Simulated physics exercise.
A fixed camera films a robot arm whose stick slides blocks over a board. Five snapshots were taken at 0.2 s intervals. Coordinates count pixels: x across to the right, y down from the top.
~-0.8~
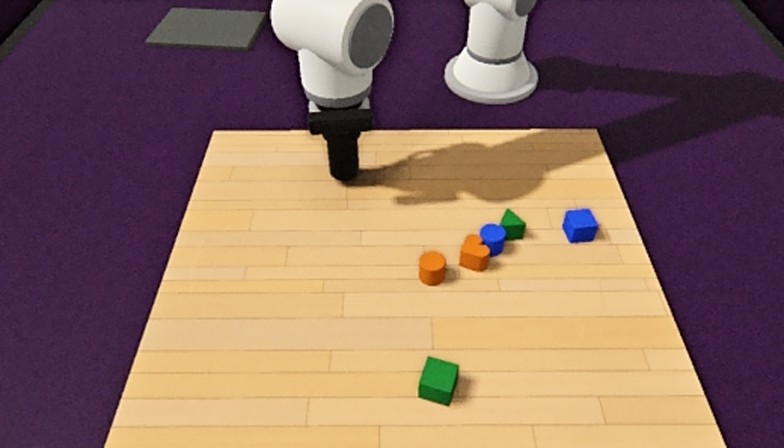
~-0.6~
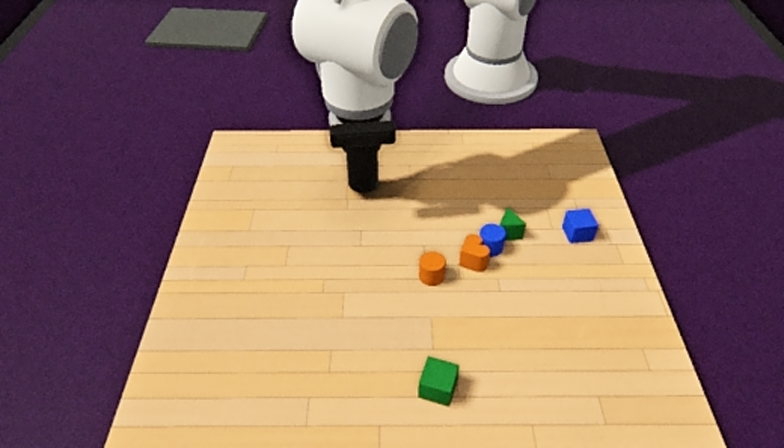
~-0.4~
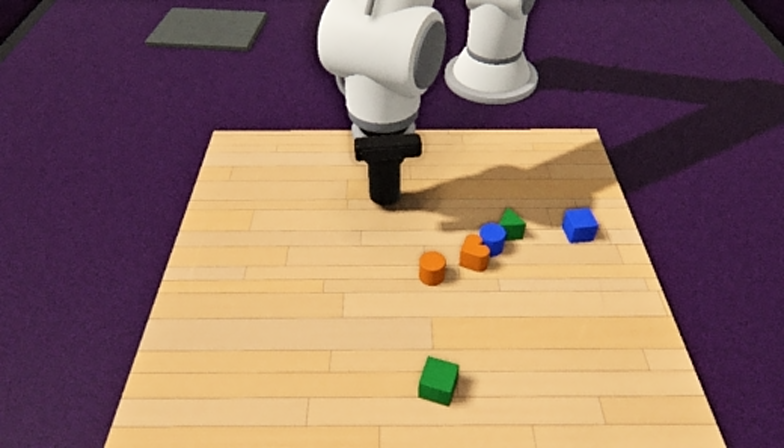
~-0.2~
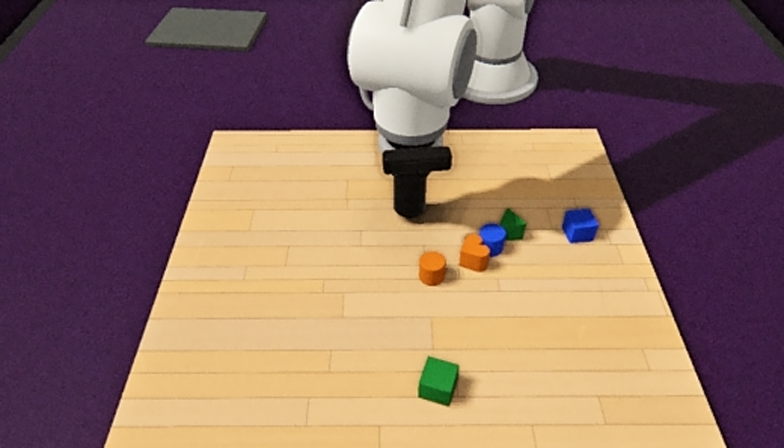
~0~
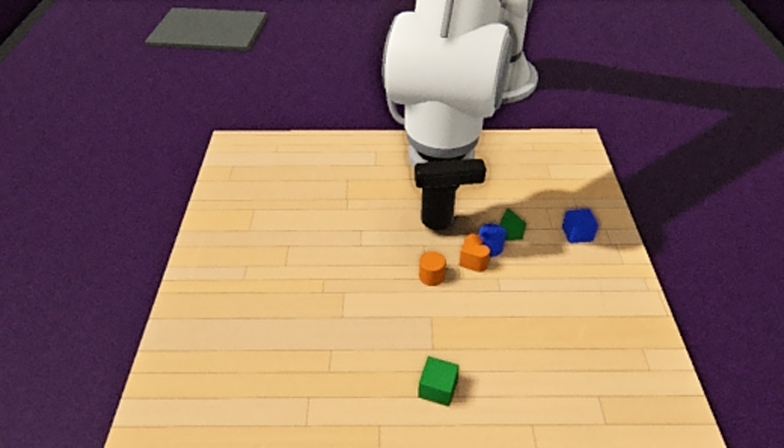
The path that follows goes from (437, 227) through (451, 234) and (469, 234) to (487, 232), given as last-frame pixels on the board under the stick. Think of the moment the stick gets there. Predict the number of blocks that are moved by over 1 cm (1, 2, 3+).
The count is one.
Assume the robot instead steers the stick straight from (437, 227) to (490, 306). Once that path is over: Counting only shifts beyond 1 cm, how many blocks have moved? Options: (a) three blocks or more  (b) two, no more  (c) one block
I'll go with c - one block.
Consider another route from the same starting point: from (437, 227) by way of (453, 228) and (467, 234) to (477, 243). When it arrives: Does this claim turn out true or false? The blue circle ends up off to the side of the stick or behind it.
The statement is incorrect.
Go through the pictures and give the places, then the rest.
In the first picture, lower end of the stick (345, 171), tops of blocks, orange heart block (475, 245), blue circle (493, 232), green triangular block (512, 218).
In the second picture, stick (363, 183), blocks as before.
In the third picture, stick (385, 195), blocks as before.
In the fourth picture, stick (409, 207), blocks as before.
In the fifth picture, stick (437, 219), orange heart block (475, 245), blue circle (493, 232), green triangular block (512, 218).
On the path given first. Halfway along, stick (462, 227); nothing pushed yet.
At the end, stick (488, 225); orange heart block not moved; blue circle (507, 235); green triangular block (515, 218).
